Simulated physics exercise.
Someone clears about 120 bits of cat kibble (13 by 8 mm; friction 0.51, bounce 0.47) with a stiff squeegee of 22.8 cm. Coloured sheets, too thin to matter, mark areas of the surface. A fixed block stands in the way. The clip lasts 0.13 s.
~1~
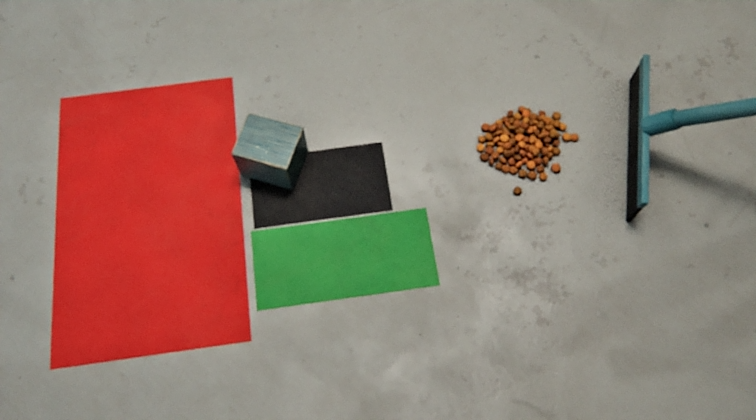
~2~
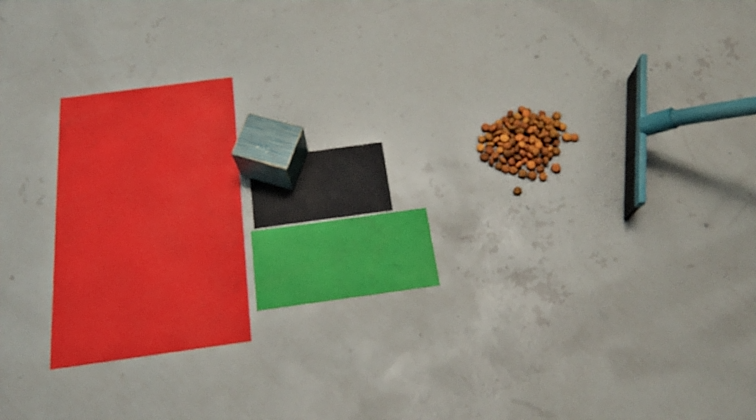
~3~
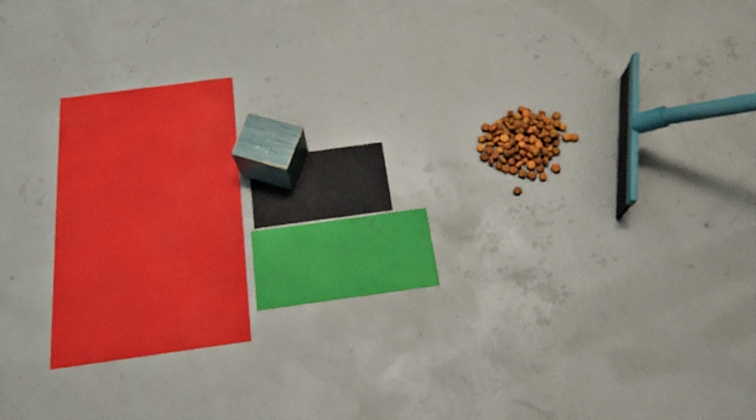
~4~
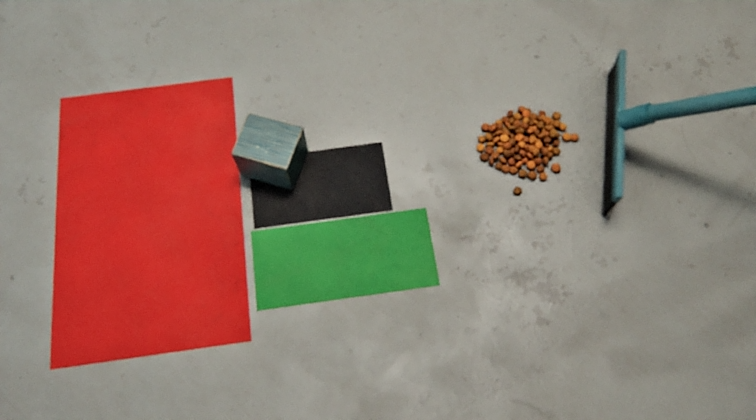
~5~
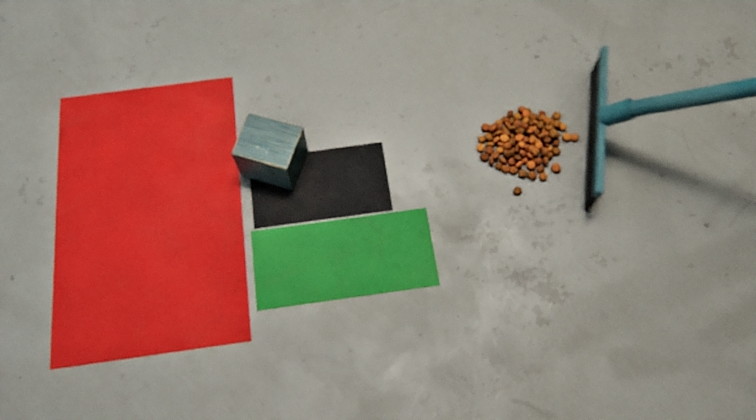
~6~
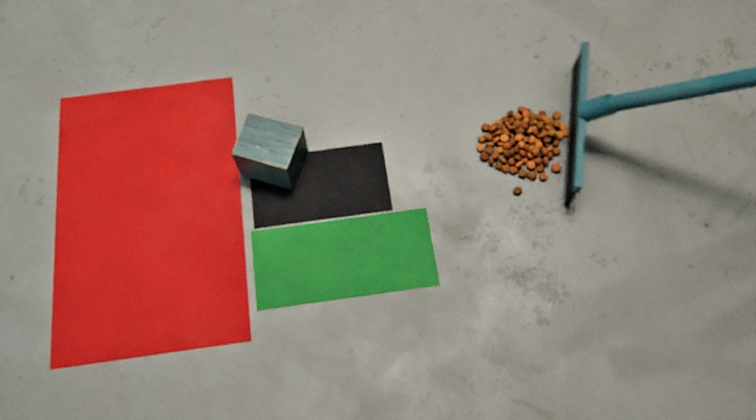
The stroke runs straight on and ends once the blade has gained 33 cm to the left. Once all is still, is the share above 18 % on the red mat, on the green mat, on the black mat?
Red mat: Under, green mat: Under, black mat: Under.
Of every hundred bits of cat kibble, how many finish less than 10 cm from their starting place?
Some 0 per cent.
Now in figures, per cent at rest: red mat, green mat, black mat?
Red mat 0, green mat 5, black mat 10.
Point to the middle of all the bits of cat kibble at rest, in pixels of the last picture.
Near (325, 98).
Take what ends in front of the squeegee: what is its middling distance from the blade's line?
About 9 cm.
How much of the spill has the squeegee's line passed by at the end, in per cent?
Some 5 per cent.
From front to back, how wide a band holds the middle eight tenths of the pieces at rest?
Some 18 cm.
Then, 0.18 s after the last picture, squeegee 27 cm from its start, spill 18 cm wide; off the mats 100 %.
Then, 0.36 s after the last picture, squeegee 36 cm from its start, spill 24 cm wide; green mat 5 %, black mat 10 %, off the mats 90 %.
Then, 0.51 s after the last picture, squeegee 36 cm from its start, spill 26 cm wide; green mat 5 %, black mat 10 %, off the mats 85 %.
In the end, green mat 5 %, black mat 10 %, red mat 0 %, off the mats 90 %.
